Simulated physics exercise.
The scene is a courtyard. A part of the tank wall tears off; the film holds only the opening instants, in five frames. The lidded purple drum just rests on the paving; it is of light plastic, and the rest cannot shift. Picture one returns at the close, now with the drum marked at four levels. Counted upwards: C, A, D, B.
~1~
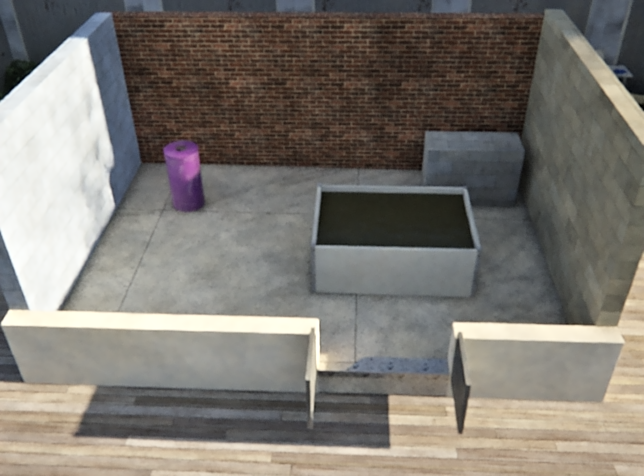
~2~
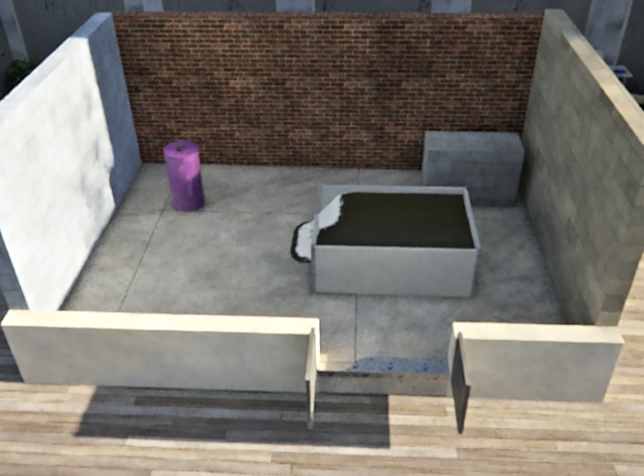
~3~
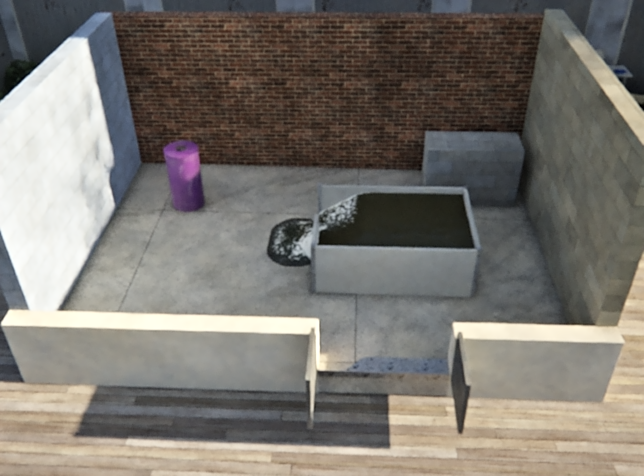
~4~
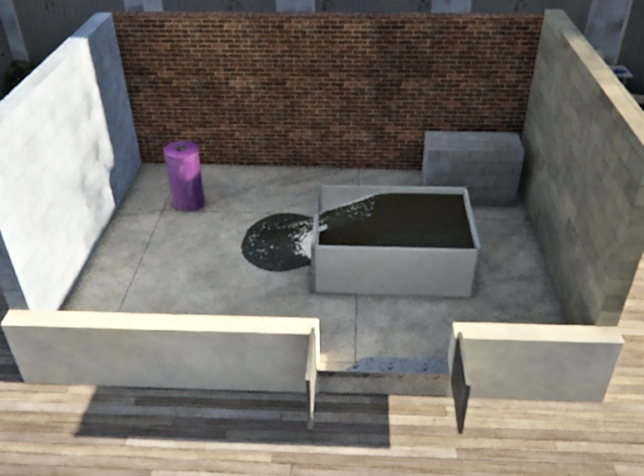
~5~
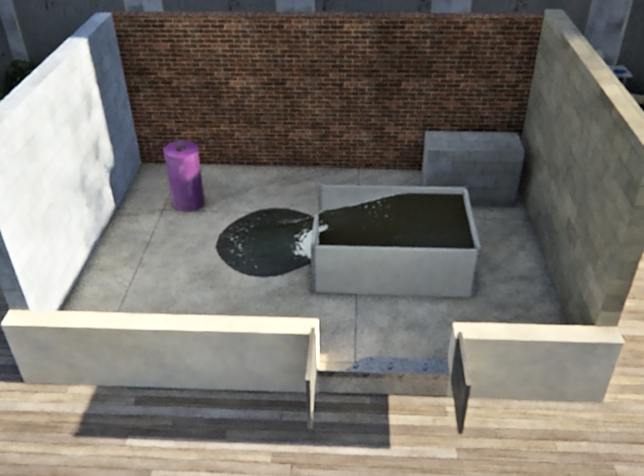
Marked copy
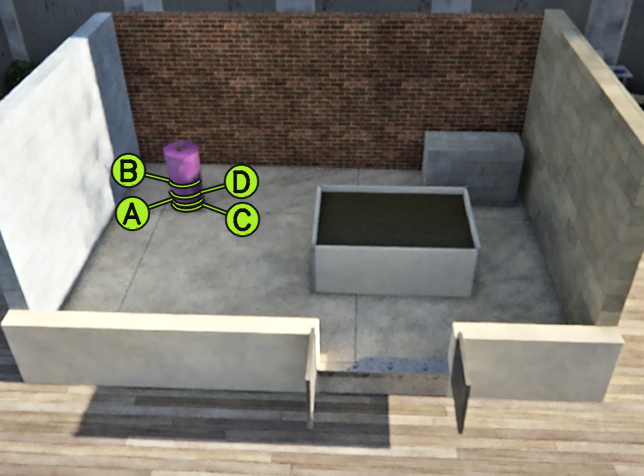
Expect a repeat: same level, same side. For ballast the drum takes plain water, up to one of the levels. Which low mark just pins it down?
That is level D.
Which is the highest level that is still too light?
A.
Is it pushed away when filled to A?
Yes.
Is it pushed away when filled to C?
Yes.
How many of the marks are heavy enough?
Two of them.
On the marked copy, A at (184, 205); B at (181, 186); C at (185, 210); D at (183, 197); from the bottom up C, A, D, B.
With A, it is pushed about twice its own width away.
With B, it does not move.
With C, it is pushed about 5 times its own width away.
With D, it does not move.
